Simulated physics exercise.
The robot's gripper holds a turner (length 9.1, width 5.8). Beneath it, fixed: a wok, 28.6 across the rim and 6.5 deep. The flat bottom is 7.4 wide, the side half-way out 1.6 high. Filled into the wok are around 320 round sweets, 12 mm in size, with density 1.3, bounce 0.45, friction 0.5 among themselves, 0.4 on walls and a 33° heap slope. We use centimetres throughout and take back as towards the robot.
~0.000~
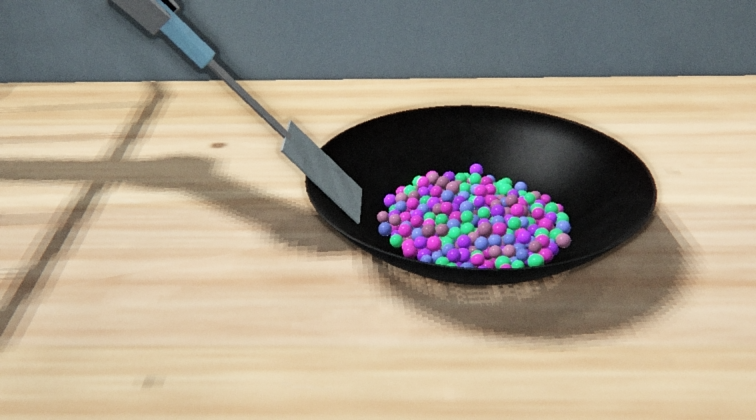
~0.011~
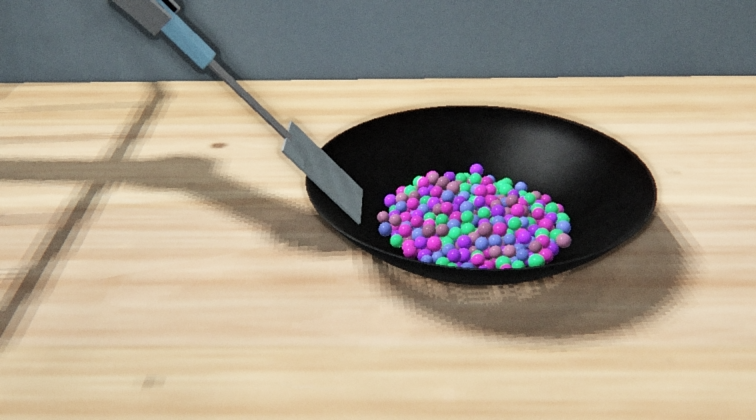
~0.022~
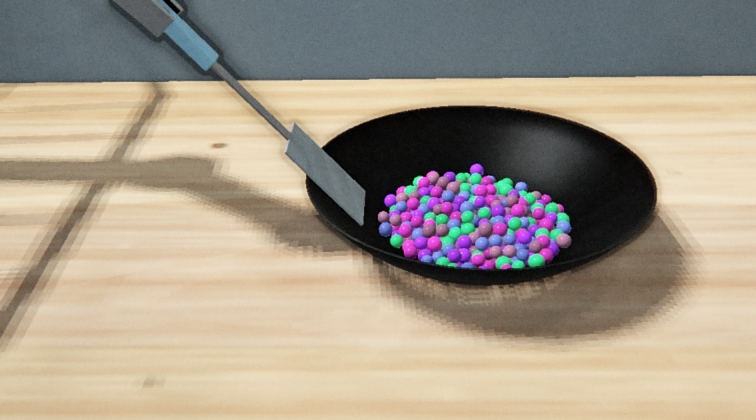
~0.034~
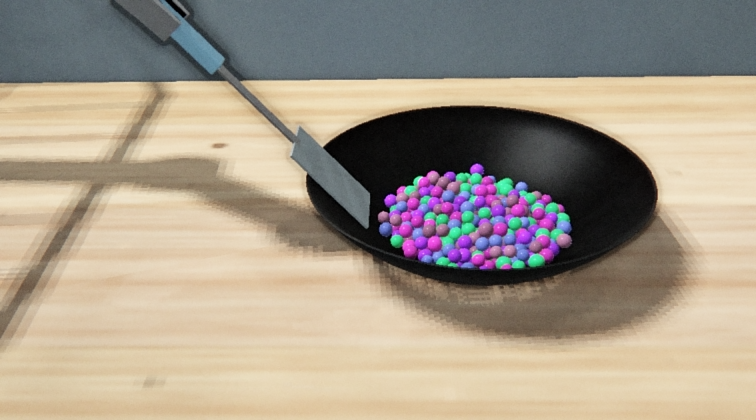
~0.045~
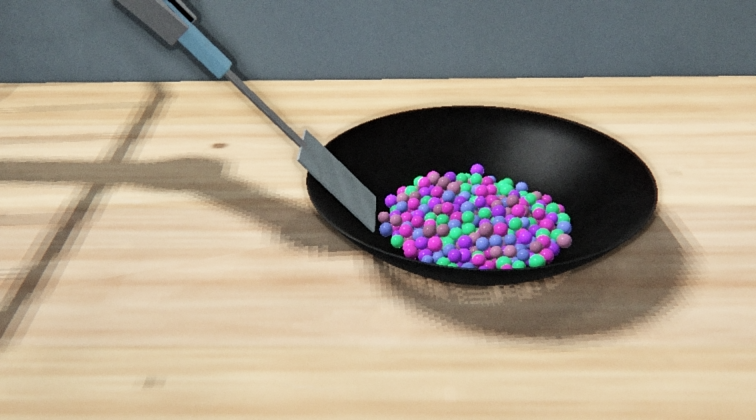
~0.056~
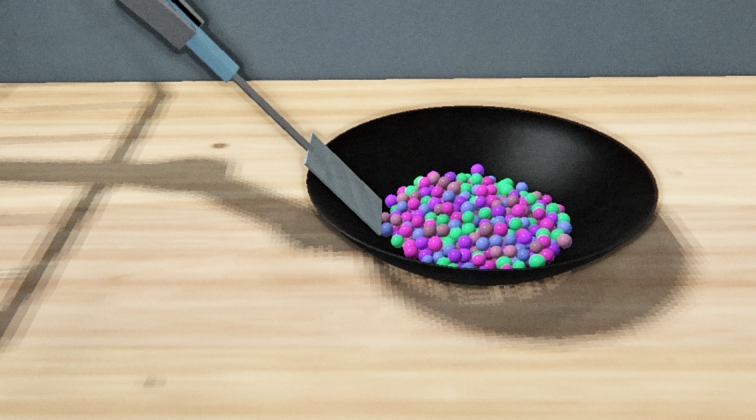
On a light wooden surface against a grey-blue wall, a black wok holds a heap of small pink, purple, green, blue and brownish balls. A gripper-held turner rests still at the wok's left side, then slides slightly right and down toward the heap, which barely changes.
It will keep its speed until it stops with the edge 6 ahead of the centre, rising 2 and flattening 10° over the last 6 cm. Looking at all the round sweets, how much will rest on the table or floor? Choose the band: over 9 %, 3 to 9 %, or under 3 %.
Under 3 %.
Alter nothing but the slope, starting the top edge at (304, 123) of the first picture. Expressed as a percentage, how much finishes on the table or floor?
Roughly 0 percent ends on the table or floor.
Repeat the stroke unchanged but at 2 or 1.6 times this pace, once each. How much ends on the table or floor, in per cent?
Roughly 0 percent for the first try, 0 percent for the second.
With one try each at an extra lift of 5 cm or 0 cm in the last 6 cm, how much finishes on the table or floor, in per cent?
About 0 and 0 per cent.
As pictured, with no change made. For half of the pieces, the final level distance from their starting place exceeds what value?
Roughly 4 centimetres.
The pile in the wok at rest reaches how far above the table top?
It reaches about 6.0 cm.
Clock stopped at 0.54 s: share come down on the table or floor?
Some 0 per cent of the load.
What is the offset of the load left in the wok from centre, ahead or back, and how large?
The kept load is shifted forward by about 4.0 cm.
After 0.17 s, sloping 49°, highest piece 4 above the table; 321 in the wok.
After 0.28 s, sloping 45°, highest piece 5 above the table; 321 in the wok.
After 0.54 s, sloping 39°, highest piece 6 above the table; 321 in the wok.
After 1.59 s, sloping 39°, highest piece 6 above the table; 321 in the wok.
At rest, 321 in the wok. That is 0 % on the table or floor.
